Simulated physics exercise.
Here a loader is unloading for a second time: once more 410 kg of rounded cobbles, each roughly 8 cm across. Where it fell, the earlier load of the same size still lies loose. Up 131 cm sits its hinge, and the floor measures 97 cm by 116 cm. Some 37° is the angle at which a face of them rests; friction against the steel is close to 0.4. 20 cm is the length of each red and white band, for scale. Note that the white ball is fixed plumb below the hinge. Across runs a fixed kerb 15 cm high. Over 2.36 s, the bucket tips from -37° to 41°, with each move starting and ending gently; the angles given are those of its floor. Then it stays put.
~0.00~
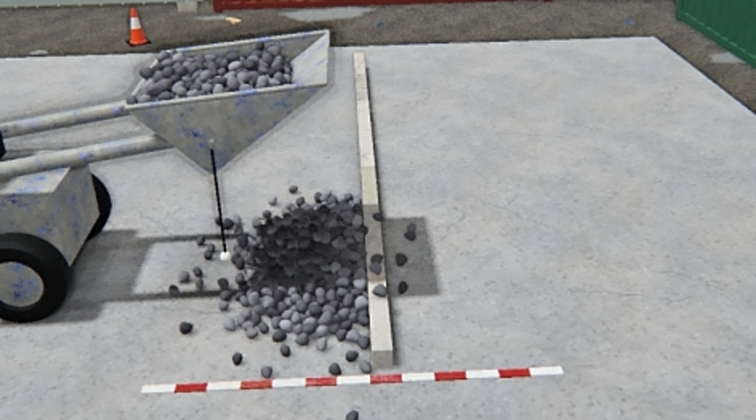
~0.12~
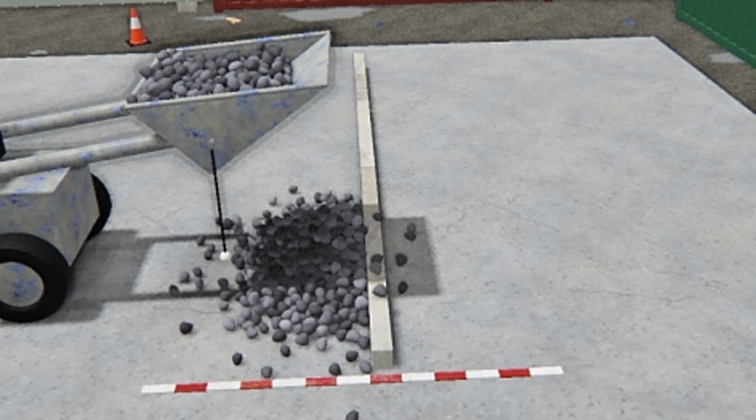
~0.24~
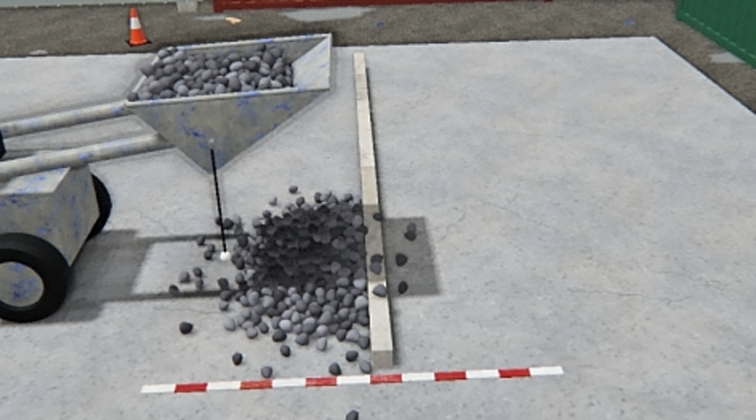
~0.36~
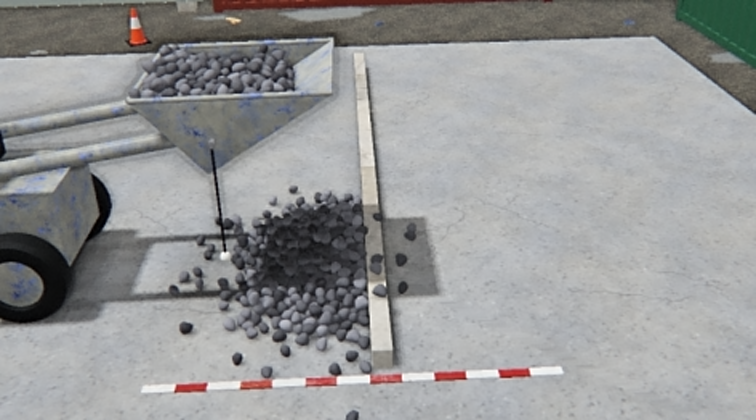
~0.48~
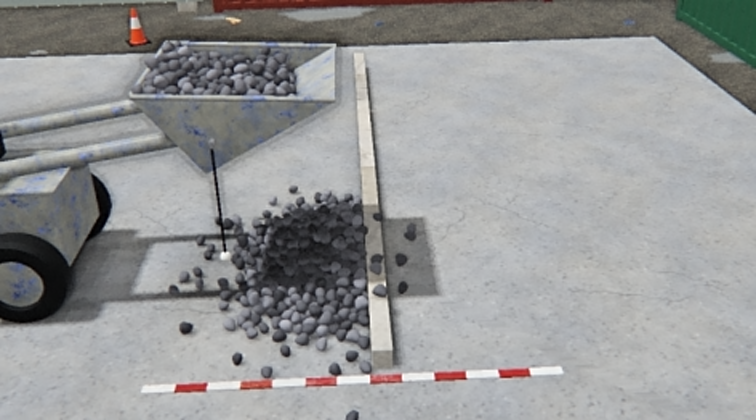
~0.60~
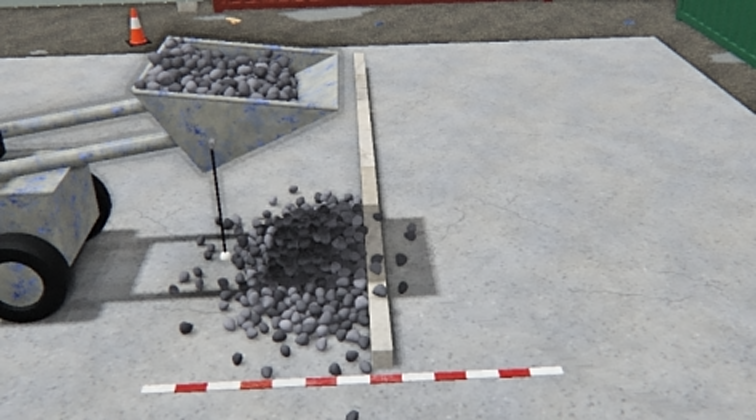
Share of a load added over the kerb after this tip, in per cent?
Some 52 %.
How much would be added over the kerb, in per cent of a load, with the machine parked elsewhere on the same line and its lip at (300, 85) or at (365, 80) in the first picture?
First place about 30 %, second about 90 %.
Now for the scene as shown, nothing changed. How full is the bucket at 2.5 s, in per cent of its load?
Roughly 10 per cent is still inside.
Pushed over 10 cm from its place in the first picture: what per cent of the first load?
Close to 0 per cent.
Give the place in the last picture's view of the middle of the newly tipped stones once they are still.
Around (388, 251).
After 1.8 s the floor is at 29°; in per cent of one load, 94 in the bucket, 105 on this side of the kerb, 1 over the kerb; the foremost stones are at (393, 254).
After 2.5 s the floor is at 41°; in per cent of one load, 9 in the bucket, 165 on this side of the kerb, 25 over the kerb; the foremost stones are at (462, 242).
After 2.8 s the floor is at 41°; in per cent of one load, 0 in the bucket, 154 on this side of the kerb, 46 over the kerb; the foremost stones are at (521, 244).
After 5.4 s the floor is at 41°; in per cent of one load, 0 in the bucket, 147 on this side of the kerb, 53 over the kerb; the foremost stones are at (581, 248). Net gain over the kerb, 52.
